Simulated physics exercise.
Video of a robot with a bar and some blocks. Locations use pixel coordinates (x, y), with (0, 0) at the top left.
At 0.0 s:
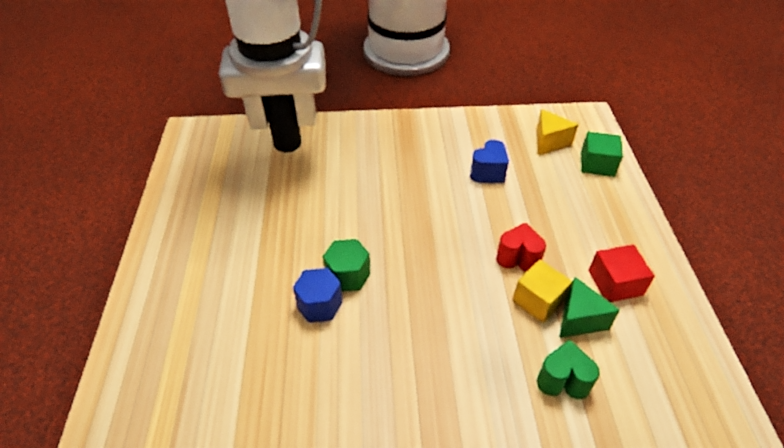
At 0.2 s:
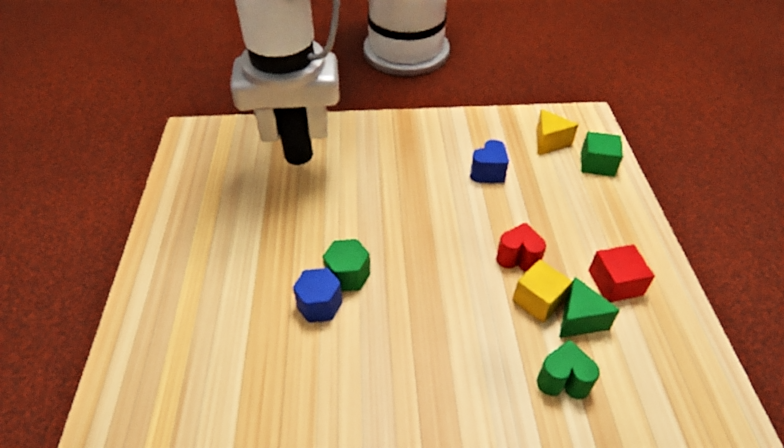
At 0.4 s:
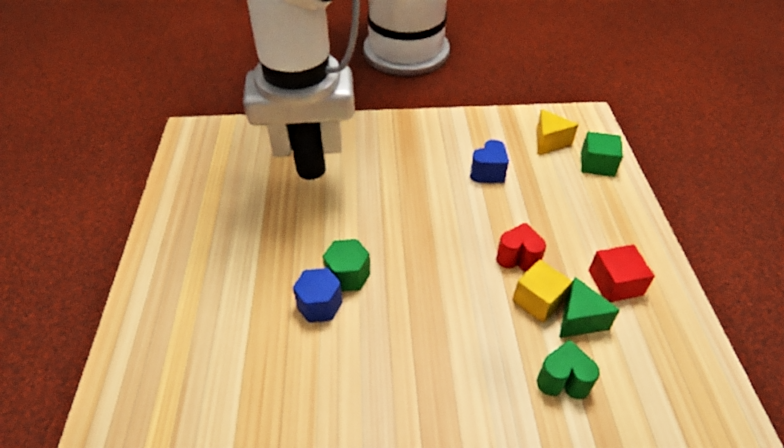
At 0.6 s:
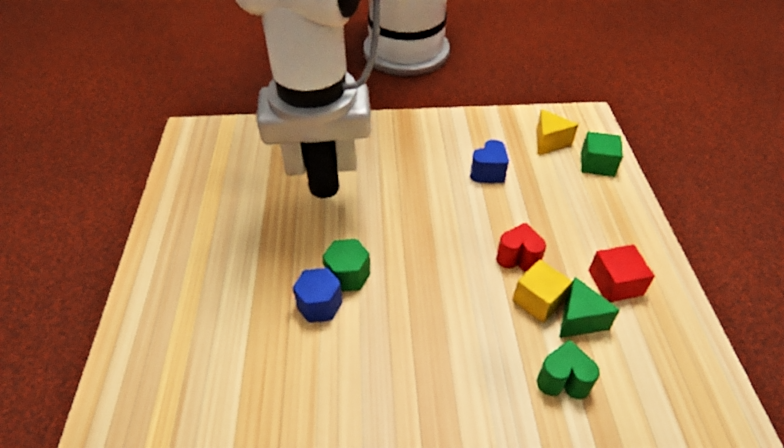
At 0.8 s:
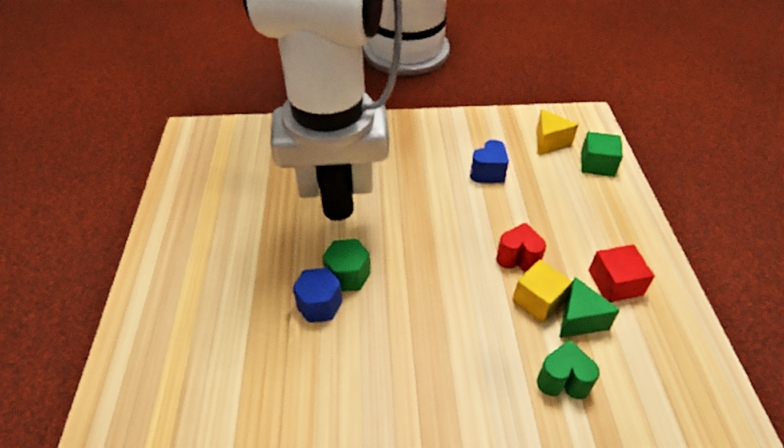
At the start, a robot arm holds a black bar over the upper left of a wooden board scattered with colored blocks. The arm moves the bar steadily down and slightly right until it is just above the green hexagonal block, beside the blue one, while every block stays still.
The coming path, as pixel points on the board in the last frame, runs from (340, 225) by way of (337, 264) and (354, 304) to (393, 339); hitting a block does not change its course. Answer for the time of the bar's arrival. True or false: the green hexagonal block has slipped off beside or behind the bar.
This is false.
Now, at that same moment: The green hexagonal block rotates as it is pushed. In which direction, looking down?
Answer: Against the clock.
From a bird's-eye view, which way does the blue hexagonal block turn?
It is turned clockwise.
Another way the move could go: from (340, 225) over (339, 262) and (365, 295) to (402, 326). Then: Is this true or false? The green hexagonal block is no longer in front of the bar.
That is false.
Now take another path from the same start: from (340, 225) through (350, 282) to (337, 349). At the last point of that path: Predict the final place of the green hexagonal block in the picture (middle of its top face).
The middle of the upper face of the green hexagonal block will lie at about (360, 362) in the picture.
The first path, step by step. One third of the way, bar (335, 250); blue hexagonal block (314, 295), turned 25° clockwise; green hexagonal block (352, 271), turned 20° anticlockwise.
Two thirds of the way, bar (353, 291); blue hexagonal block (314, 302), turned 55° clockwise; green hexagonal block (380, 310), turned 45° anticlockwise.
At the end, bar (393, 325); blue hexagonal block (314, 302), turned 55° clockwise; green hexagonal block (420, 349), turned 35° anticlockwise.
